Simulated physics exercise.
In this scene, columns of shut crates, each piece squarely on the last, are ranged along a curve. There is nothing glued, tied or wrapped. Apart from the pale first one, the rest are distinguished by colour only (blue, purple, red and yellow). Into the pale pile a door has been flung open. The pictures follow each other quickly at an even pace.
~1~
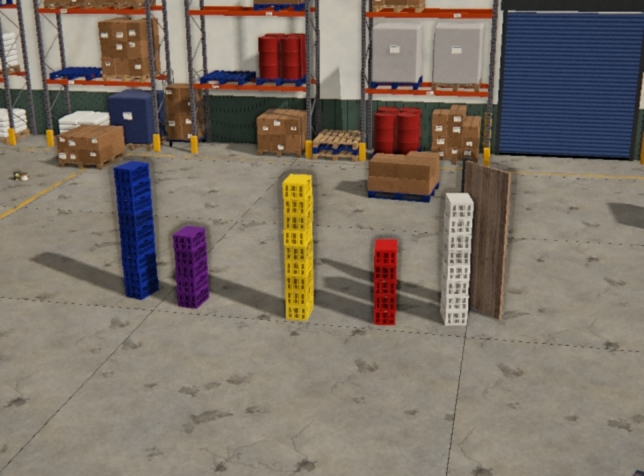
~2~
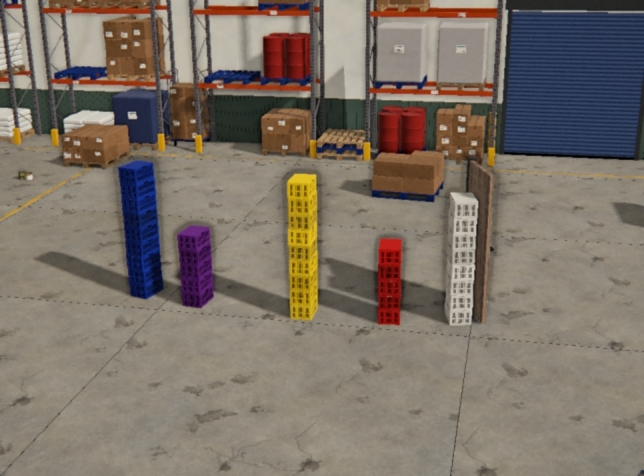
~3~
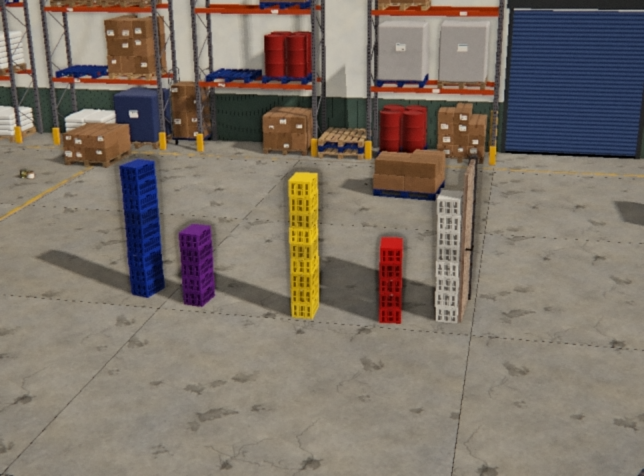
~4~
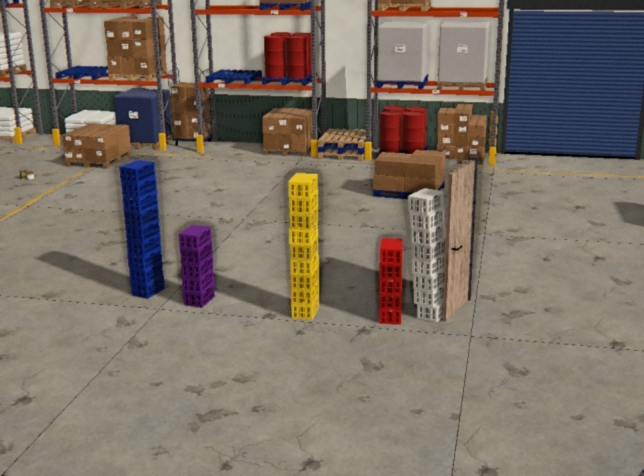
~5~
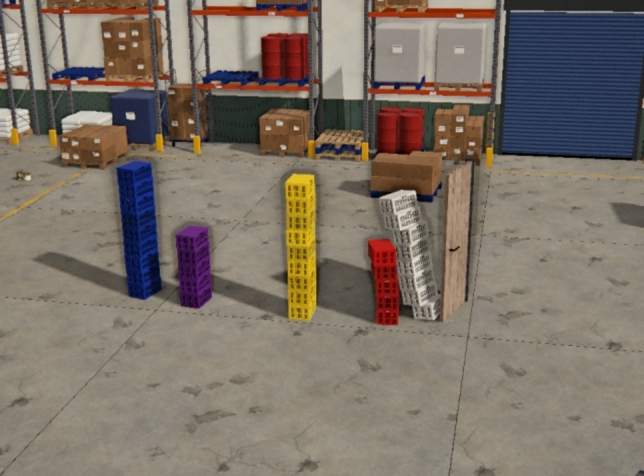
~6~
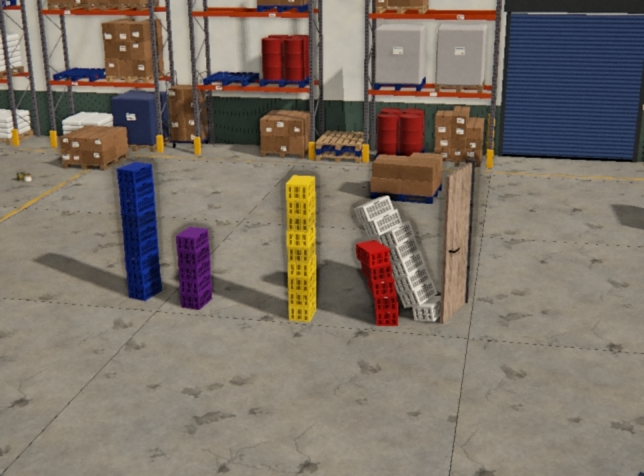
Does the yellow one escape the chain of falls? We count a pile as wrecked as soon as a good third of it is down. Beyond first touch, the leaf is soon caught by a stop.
Yes, it stays up.
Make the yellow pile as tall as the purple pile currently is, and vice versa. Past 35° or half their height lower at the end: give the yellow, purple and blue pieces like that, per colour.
Final count down: Yellow = 0; purple = 0; blue = 0.
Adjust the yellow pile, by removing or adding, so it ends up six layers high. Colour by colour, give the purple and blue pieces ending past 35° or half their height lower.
Once things settle, purple has 0 down and blue has 0.
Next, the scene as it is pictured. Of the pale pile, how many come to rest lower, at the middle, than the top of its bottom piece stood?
The pale count is 8.
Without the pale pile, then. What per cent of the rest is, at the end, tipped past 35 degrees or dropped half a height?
15 in a hundred, roughly.
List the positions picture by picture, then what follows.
In the first picture (pixels give the middle of a visible side), door edge (508, 204) swinging in; top yellow crate (294, 191); top purple crate (183, 243); none of the others has stirred.
Door edge (491, 207) swinging in; top yellow crate (298, 191), in the second picture.
Door edge (465, 206) past square; top yellow crate (299, 189), in the third picture.
Door edge (449, 205) past square; top yellow crate (299, 190), in the fourth picture.
Door edge (446, 206) past square, top of the pale pile leaning a little; top yellow crate (296, 191); top red crate (385, 258) half its height from its place; movement in 3 of them, in the fifth picture.
Door edge (446, 208) past square, top of the pale pile leaning clearly; top yellow crate (297, 193); top red crate (380, 258) tilted barely; steepest lean, the crate at (382, 273); movement in 5 of them, in the sixth picture.
Shortly afterwards, 7 of the pale pile down; none of the 9 yellow crates down (0 of 28 in all colours); top yellow crate unmoved; top red crate tilted a little.
Next, 7 of the pale pile down; none of the 9 yellow crates down (1 of 28 in all colours); top yellow crate unmoved; top red crate tilted well over, half its height lower.
Some moments later, 7 of the pale pile down; none of the 9 yellow crates down (4 of 28 in all colours); top yellow crate unmoved; top red crate tilted steeply, some two heights lower.
Afterwards, 7 of the pale pile down; none of the 9 yellow crates down (4 of 28 in all colours); top yellow crate unmoved; top red crate tilted well over, some three heights lower.
In the end, 7 of the pale pile down; none of the 9 yellow crates down (4 of 28 in all colours); top yellow crate unmoved; top red crate on its side. From the last view, middles, top yellow crate near (299, 188), top red crate near (303, 328).
